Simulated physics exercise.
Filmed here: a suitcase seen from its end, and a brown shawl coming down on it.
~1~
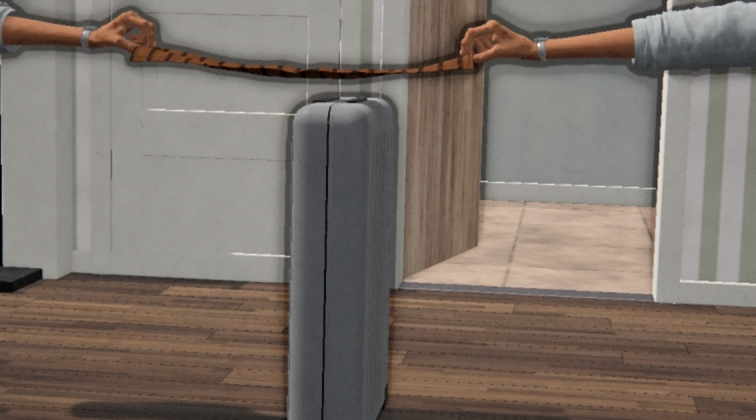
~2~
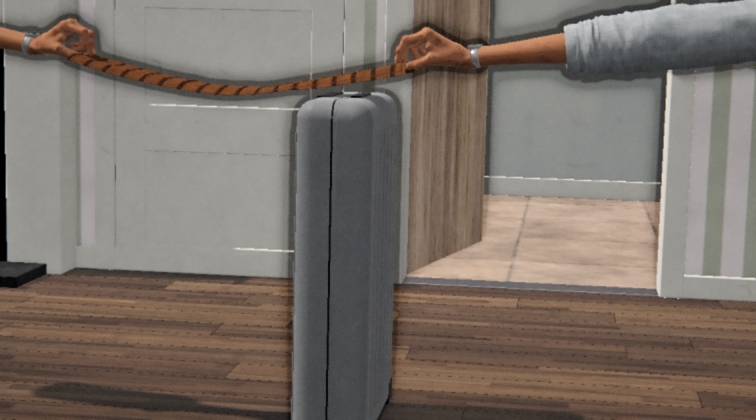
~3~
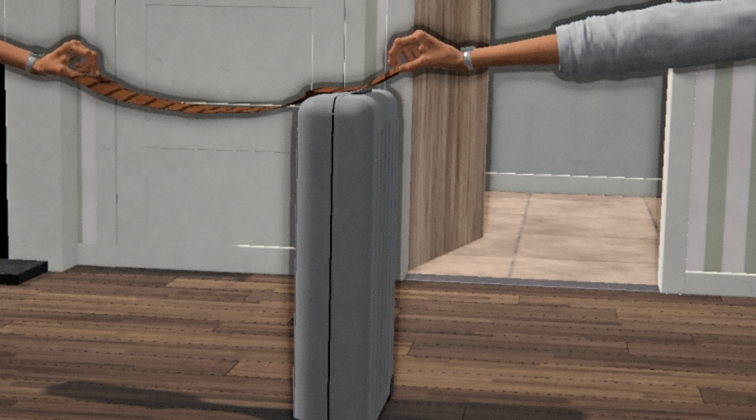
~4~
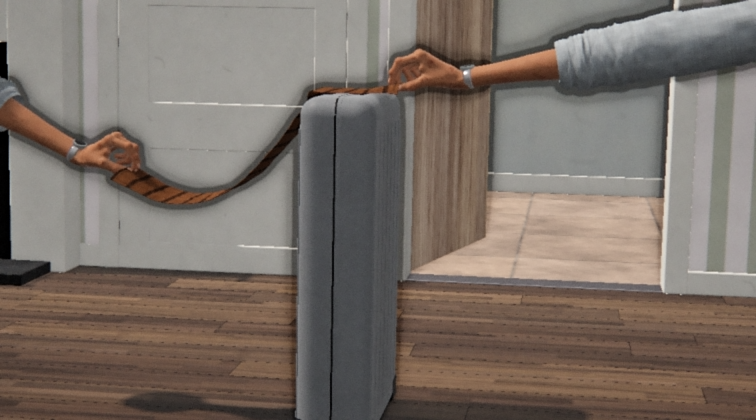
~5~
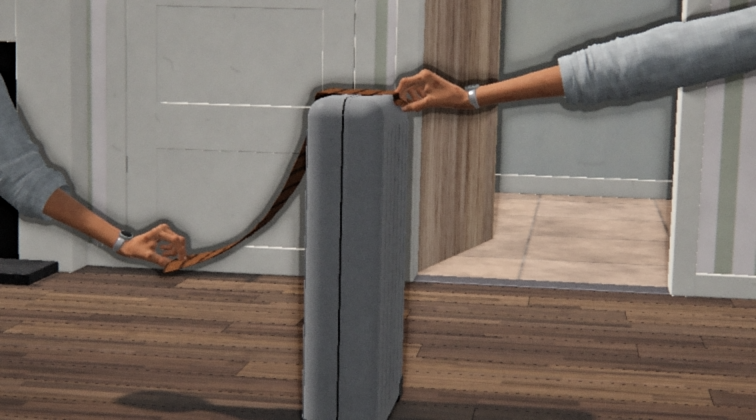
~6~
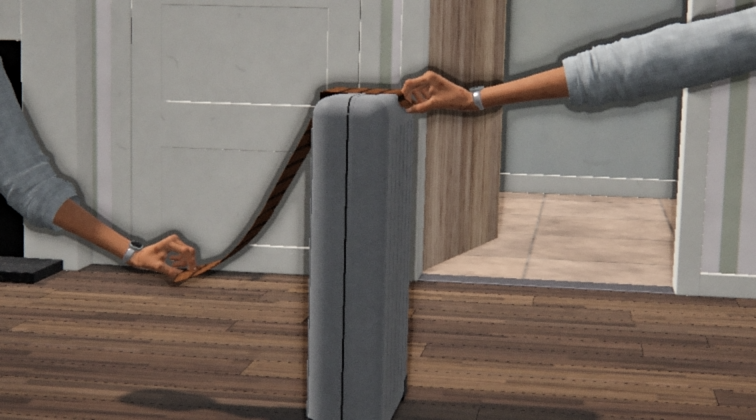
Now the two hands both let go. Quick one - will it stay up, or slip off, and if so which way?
It'll slip off to the left.
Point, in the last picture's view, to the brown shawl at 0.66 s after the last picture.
(286, 414) or thereabouts.
Then, 0.40 s later than the last view, shawl clear of the top and falling near (291, 295).
Then, 0.66 s later than the last view, shawl in a heap on the floor.
Finally, shawl in a heap on the floor. The brown shawl falls on the left side.
